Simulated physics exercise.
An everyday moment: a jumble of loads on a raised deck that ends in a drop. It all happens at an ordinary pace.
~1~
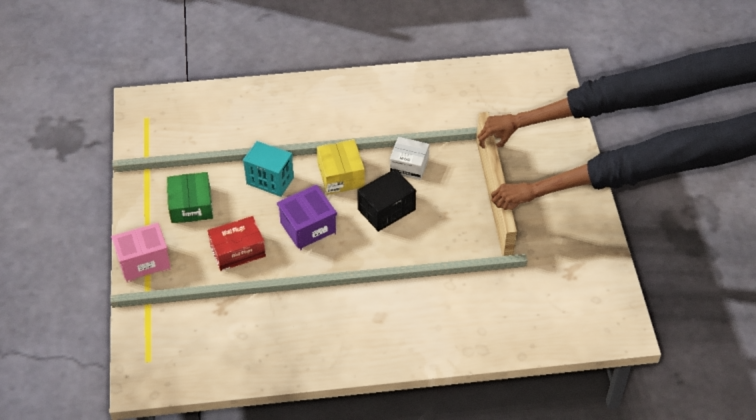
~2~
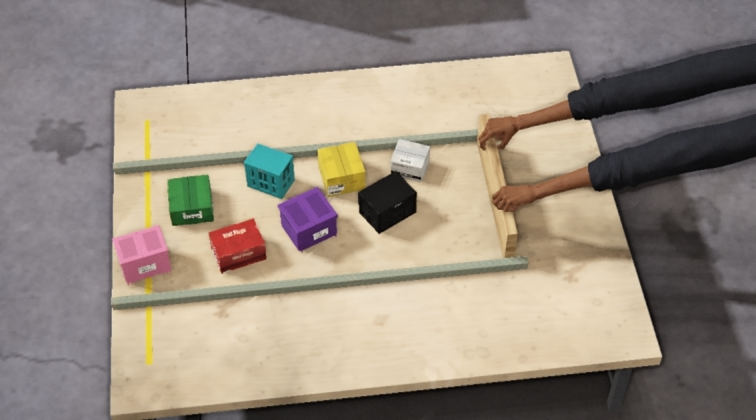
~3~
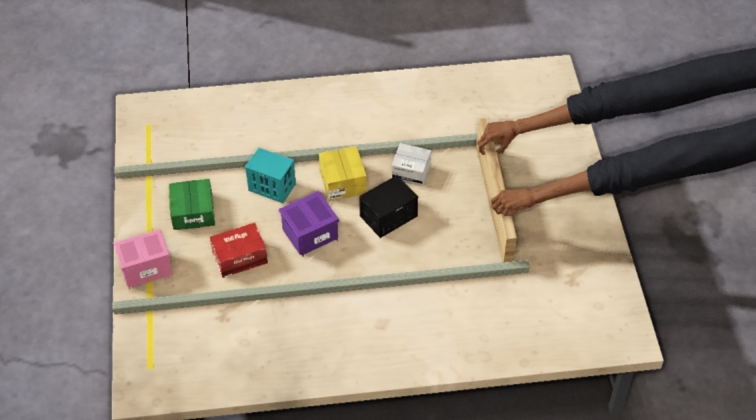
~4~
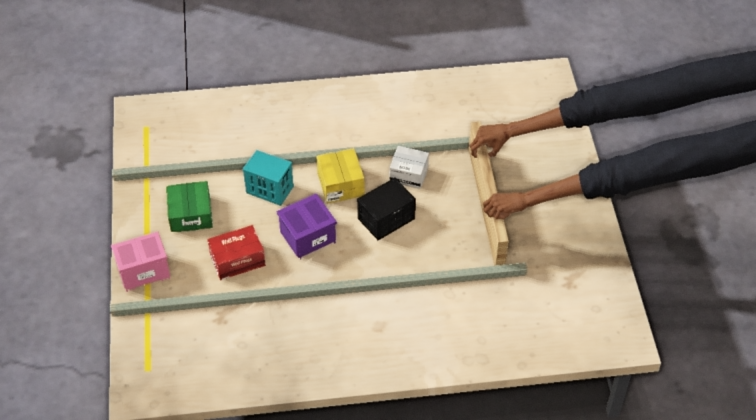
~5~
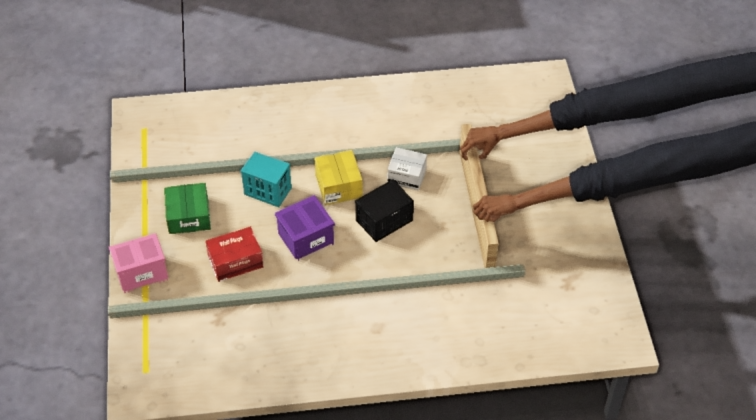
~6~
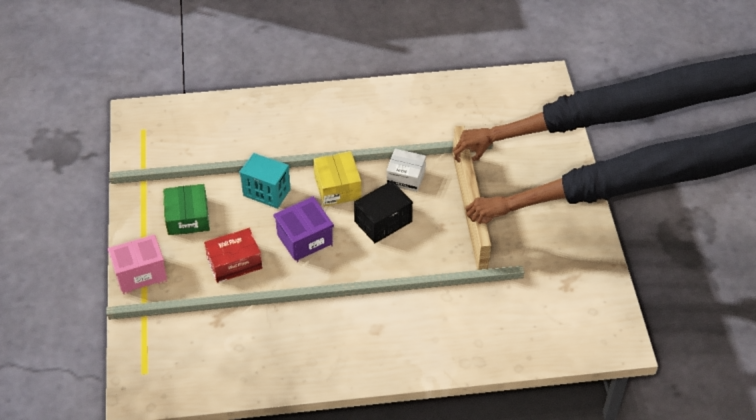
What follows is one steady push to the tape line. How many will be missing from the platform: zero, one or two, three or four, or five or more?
As it turns out, the number that fall off is five or more.
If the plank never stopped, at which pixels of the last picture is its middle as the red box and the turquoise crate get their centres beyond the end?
For the red box at (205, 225), for the turquoise crate at (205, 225).
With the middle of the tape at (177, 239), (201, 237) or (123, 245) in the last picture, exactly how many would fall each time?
Try by try, 4, 3 and 8.
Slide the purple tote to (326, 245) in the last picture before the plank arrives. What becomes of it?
Then it stays on.
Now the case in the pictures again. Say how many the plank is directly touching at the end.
The number is 3.
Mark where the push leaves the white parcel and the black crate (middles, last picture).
Near (126, 201) and (118, 224).
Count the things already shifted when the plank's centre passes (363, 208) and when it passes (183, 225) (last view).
The counts are 5 and 8.
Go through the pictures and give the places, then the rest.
The first picture shows pink tote (142, 253); green parcel (190, 198); red box (237, 244); plank (495, 184); tape (147, 231).
The second picture shows green parcel (190, 200); white parcel (410, 161).
The third picture shows red box (239, 250); yellow parcel (343, 173).
The fourth picture shows pink tote (142, 262); black crate (386, 209).
The fifth picture shows green parcel (187, 208); plank (478, 196).
The sixth picture shows pink tote (138, 265); green parcel (186, 210); red box (233, 255); plank (471, 198); tape (144, 243).
Early on, none off yet; pink tote at rest near (138, 265); green parcel at rest near (186, 210); red box at rest near (233, 255).
A while later, none off yet; pink tote travelled a little near (126, 258); green parcel travelled about its own width near (147, 223); red box travelled about its own width near (157, 276).
Finally, the number that fall off is five or more; lost, yellow parcel, turquoise crate, red box, green parcel and pink tote.
